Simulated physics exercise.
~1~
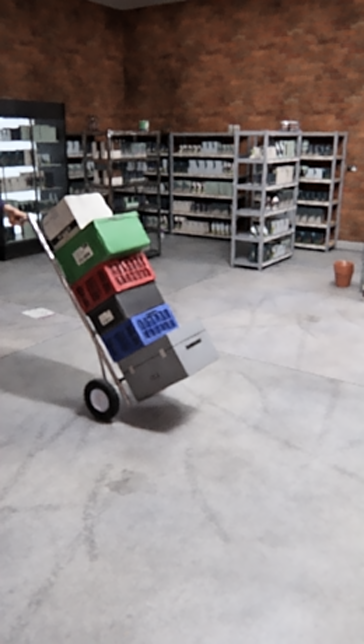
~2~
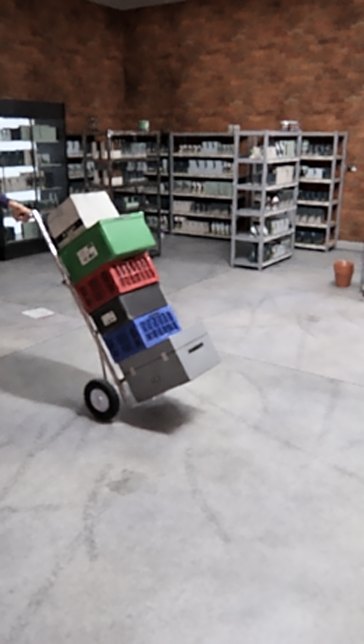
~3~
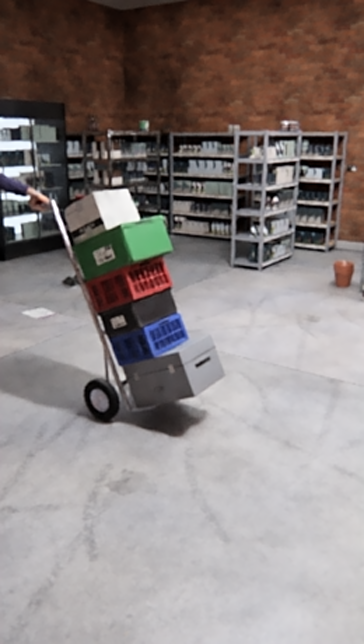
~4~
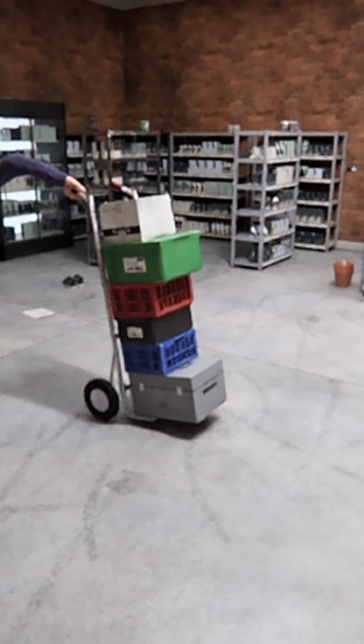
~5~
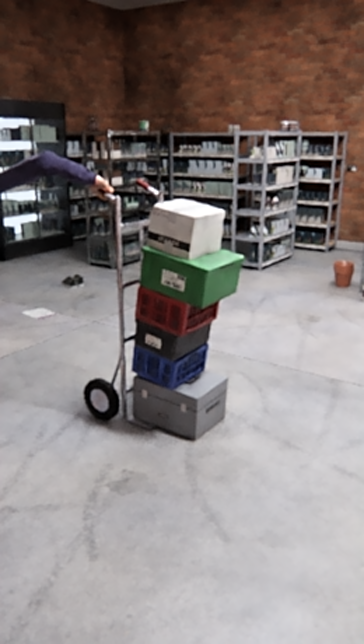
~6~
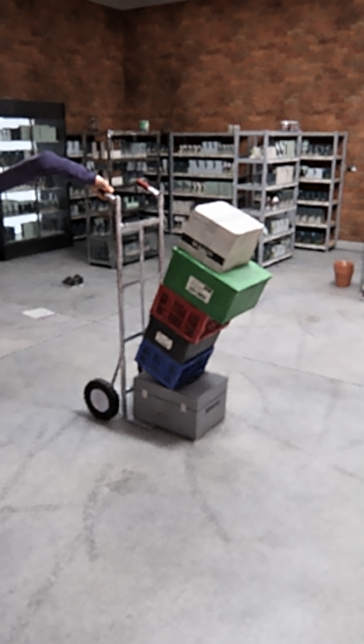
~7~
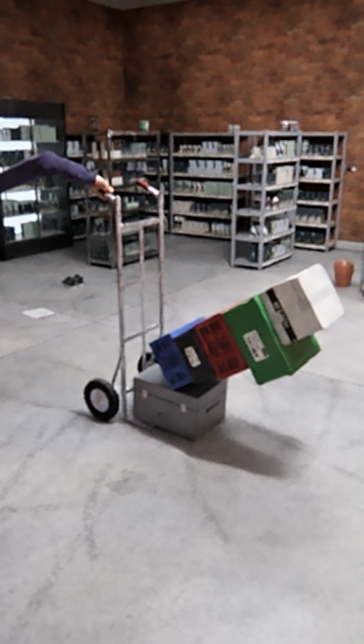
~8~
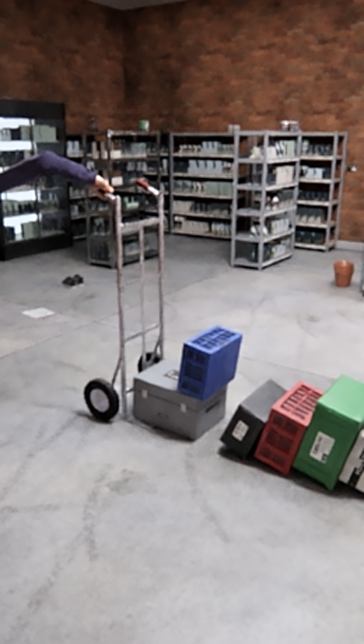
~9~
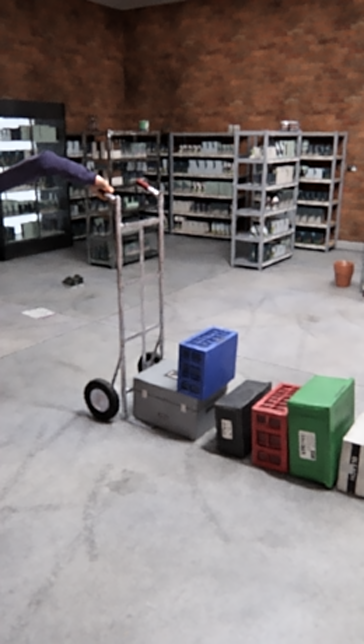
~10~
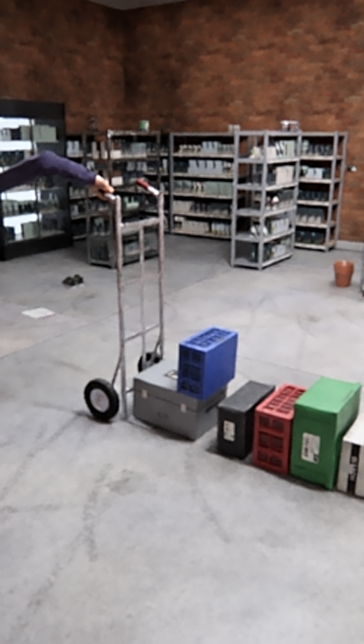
A hand tips a loaded hand truck upright, and the stacked crates topple right, four landing on the floor, blue staying on the grey box.
